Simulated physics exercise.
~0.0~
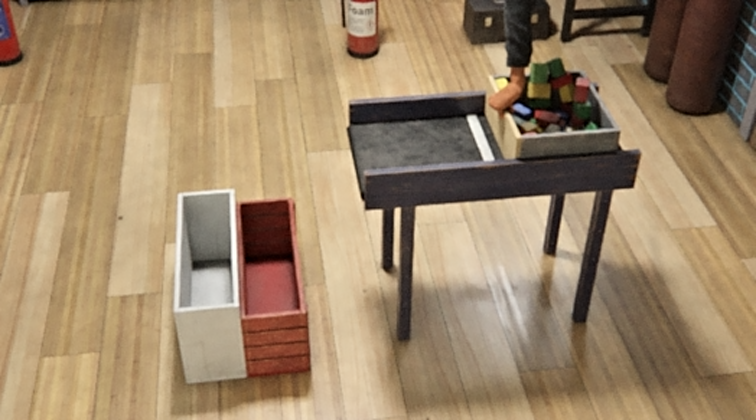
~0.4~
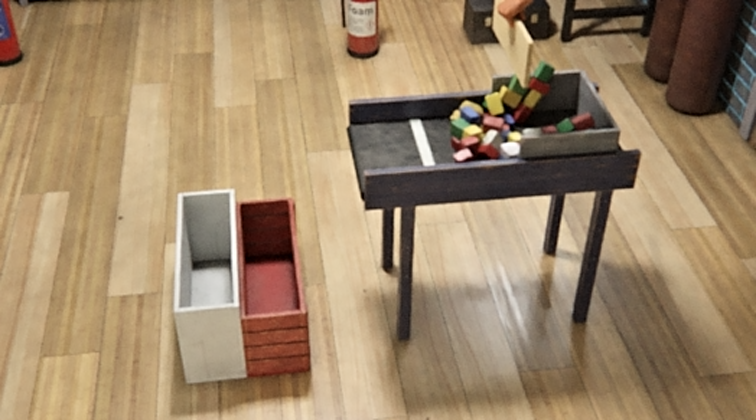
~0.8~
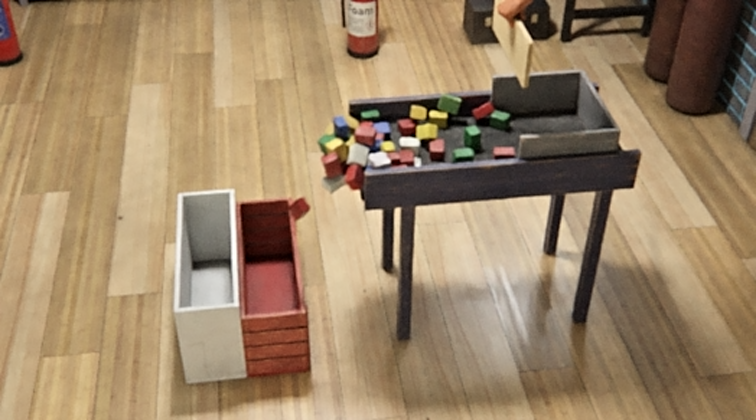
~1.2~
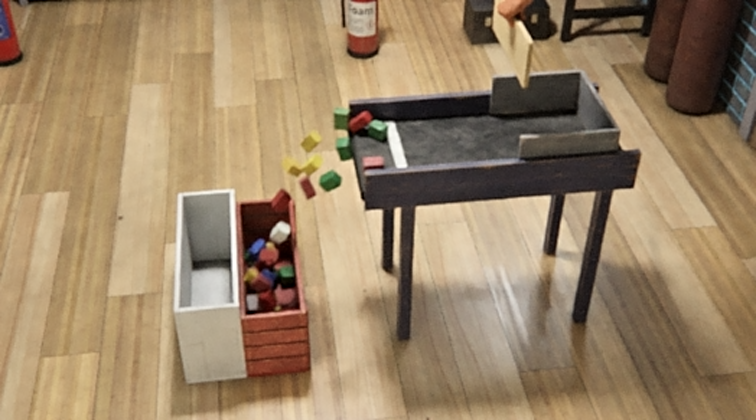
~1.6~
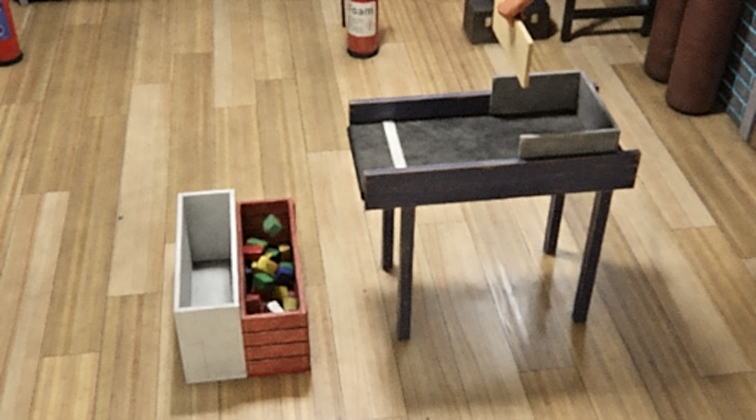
Toy bricks ride the belt left from a grey pen and drop into the red box.
